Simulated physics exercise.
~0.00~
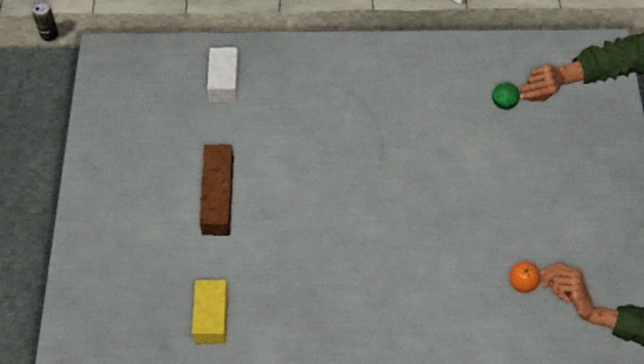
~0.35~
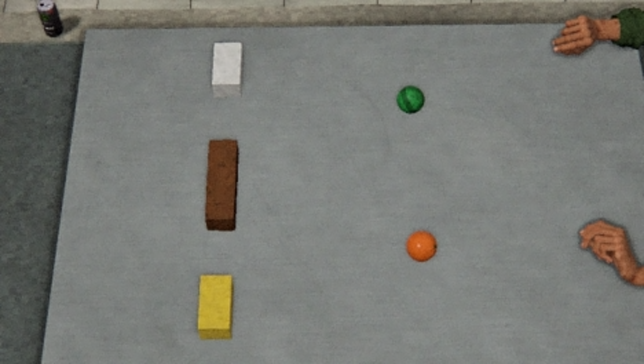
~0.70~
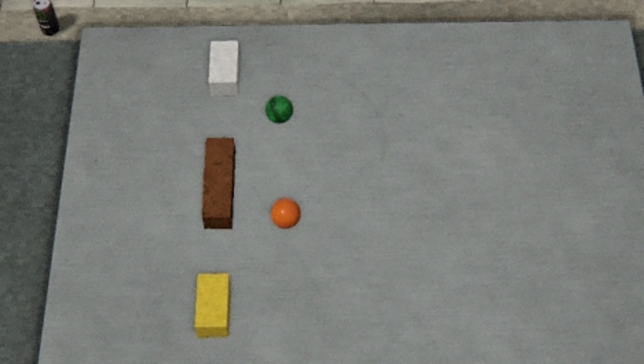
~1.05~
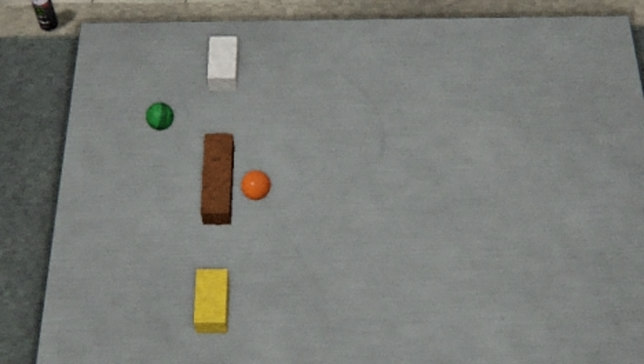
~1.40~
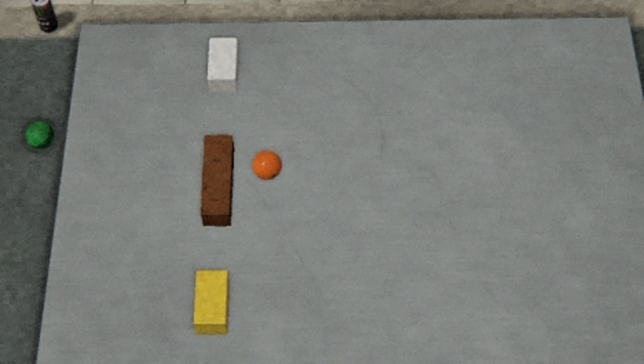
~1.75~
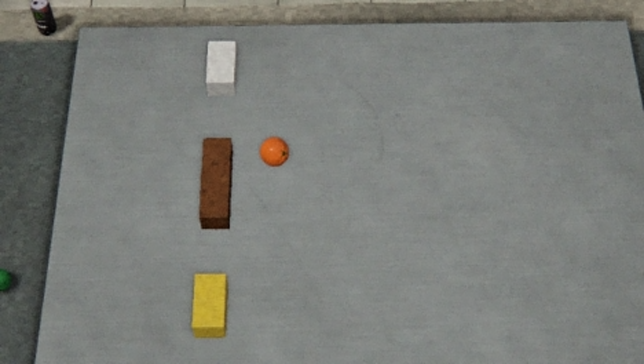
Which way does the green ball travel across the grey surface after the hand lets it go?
It rolls to the left, going through the opening between the white block and the brown brick.
